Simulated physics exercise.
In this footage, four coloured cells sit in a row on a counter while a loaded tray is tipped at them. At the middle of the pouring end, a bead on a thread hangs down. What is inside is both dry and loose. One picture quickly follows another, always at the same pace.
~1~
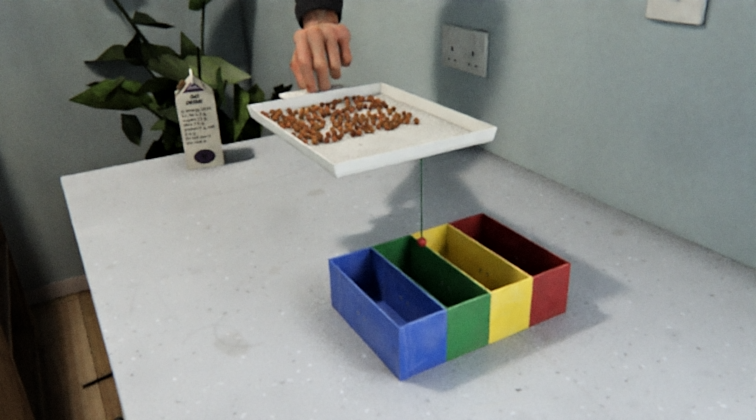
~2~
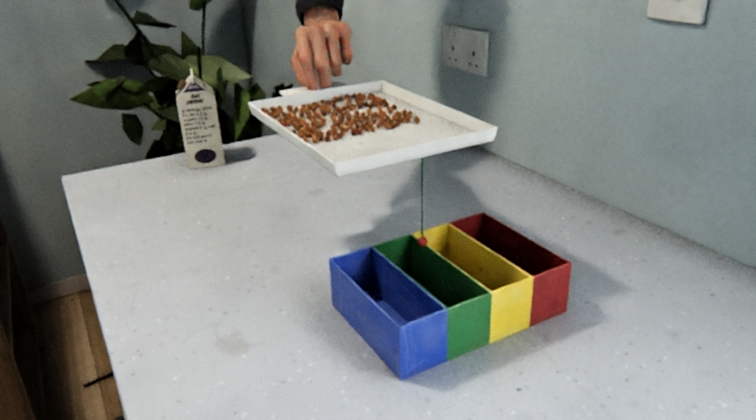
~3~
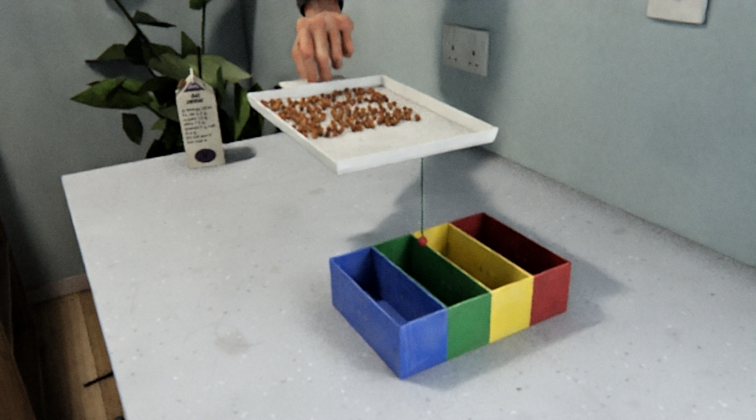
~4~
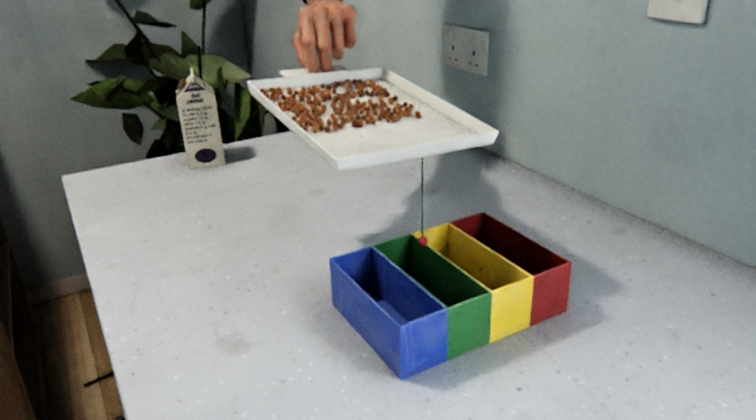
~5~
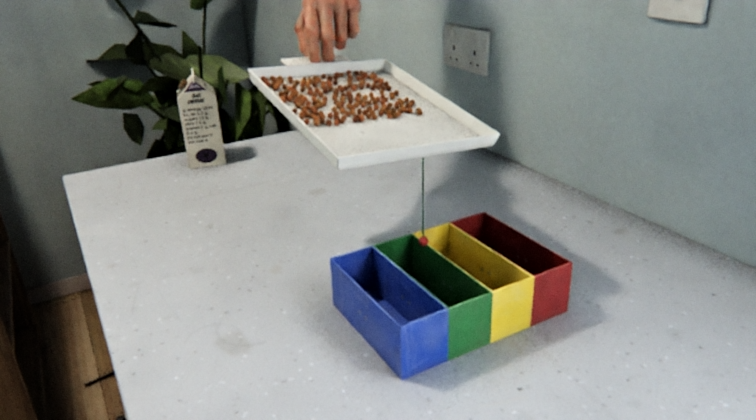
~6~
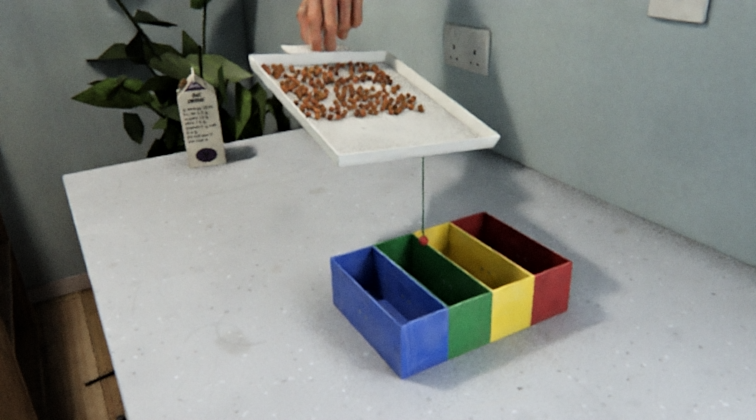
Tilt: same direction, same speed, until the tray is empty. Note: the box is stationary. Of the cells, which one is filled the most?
The red cell is filled the most.
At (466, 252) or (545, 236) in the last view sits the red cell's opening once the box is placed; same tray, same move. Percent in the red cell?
The first try yields 40% and the second yields 0%.
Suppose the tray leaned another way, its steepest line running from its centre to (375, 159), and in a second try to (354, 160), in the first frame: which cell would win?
The blue cell, then blue.
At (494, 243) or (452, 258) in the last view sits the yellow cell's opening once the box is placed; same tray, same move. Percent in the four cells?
It comes to about 100 per cent the first time and about 90 per cent the second.
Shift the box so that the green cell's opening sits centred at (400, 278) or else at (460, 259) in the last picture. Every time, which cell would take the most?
In order of the tries: That red cell and that yellow cell.
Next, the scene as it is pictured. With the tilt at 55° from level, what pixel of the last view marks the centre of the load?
The centre of the load shows up near (466, 145) in the last view.
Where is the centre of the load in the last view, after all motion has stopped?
Resting centre, last frame: Roughly (490, 284).
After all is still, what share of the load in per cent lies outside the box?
About 0 %.
Soon after the last picture, tray tipped steeply; most on the tray; a small part in the red cell; a stray few in the yellow cell; a small part falling or outside the box.
A little later, tray tipped right over; most on the tray; about a quarter in the red cell; a small part in the yellow cell; a stray few falling or outside the box.
Later still, tray tipped past a quarter turn; about half in the red cell; about half in the yellow cell; a stray few falling or outside the box.
At rest, tray tipped past a quarter turn; about half in the red cell; about half in the yellow cell; none in the blue cell; none in the green cell; a stray few outside the box.
